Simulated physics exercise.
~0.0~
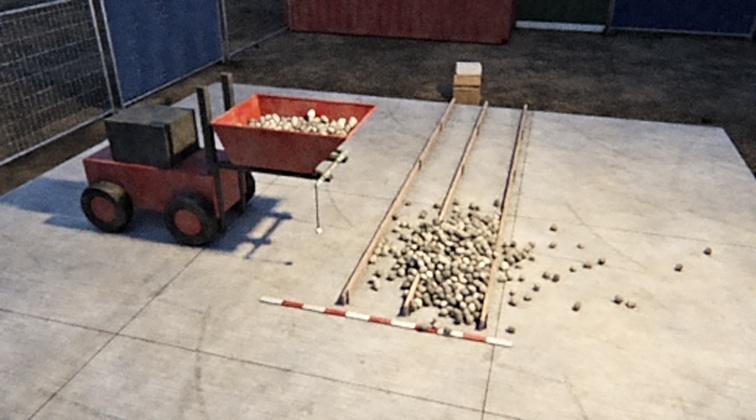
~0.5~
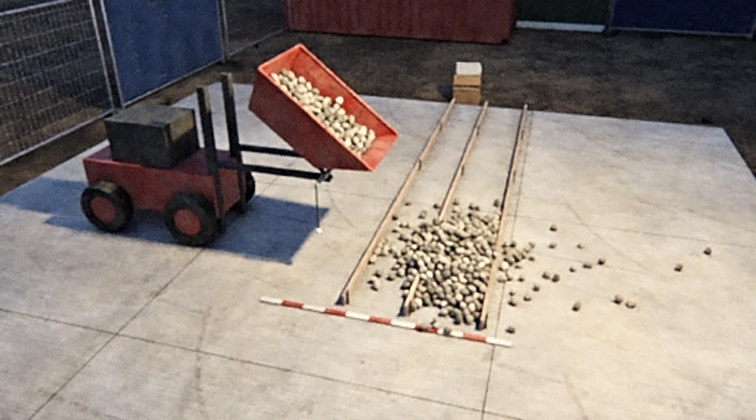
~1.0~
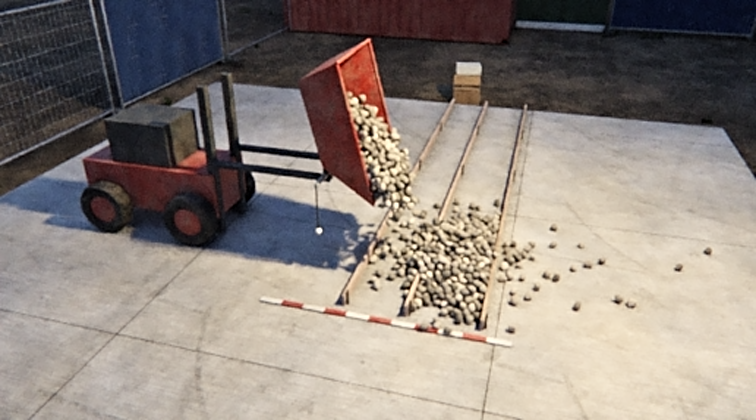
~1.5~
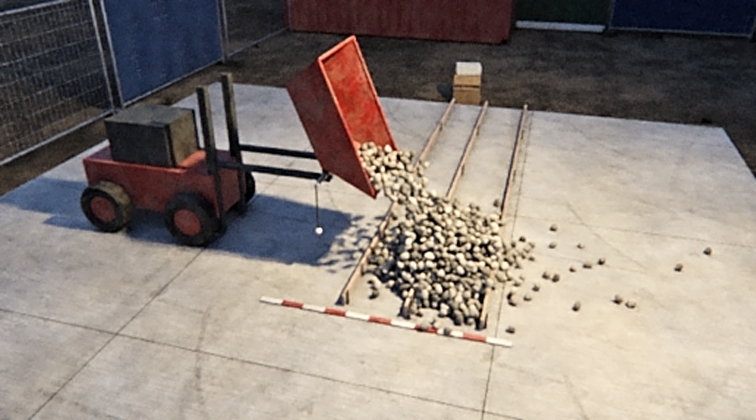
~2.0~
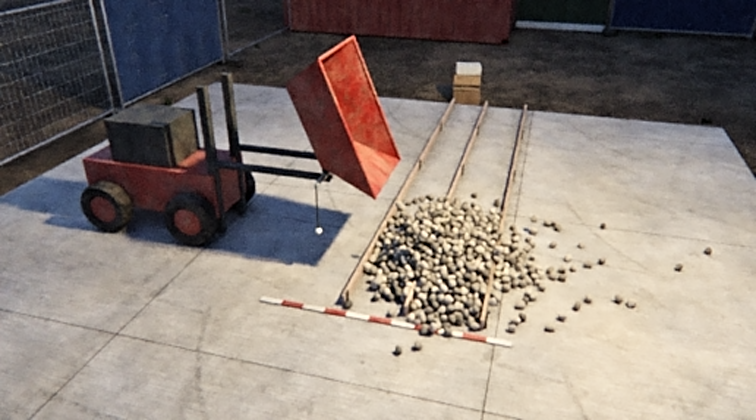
A red skip on a fork truck tips forward and empties its stones onto the pile.
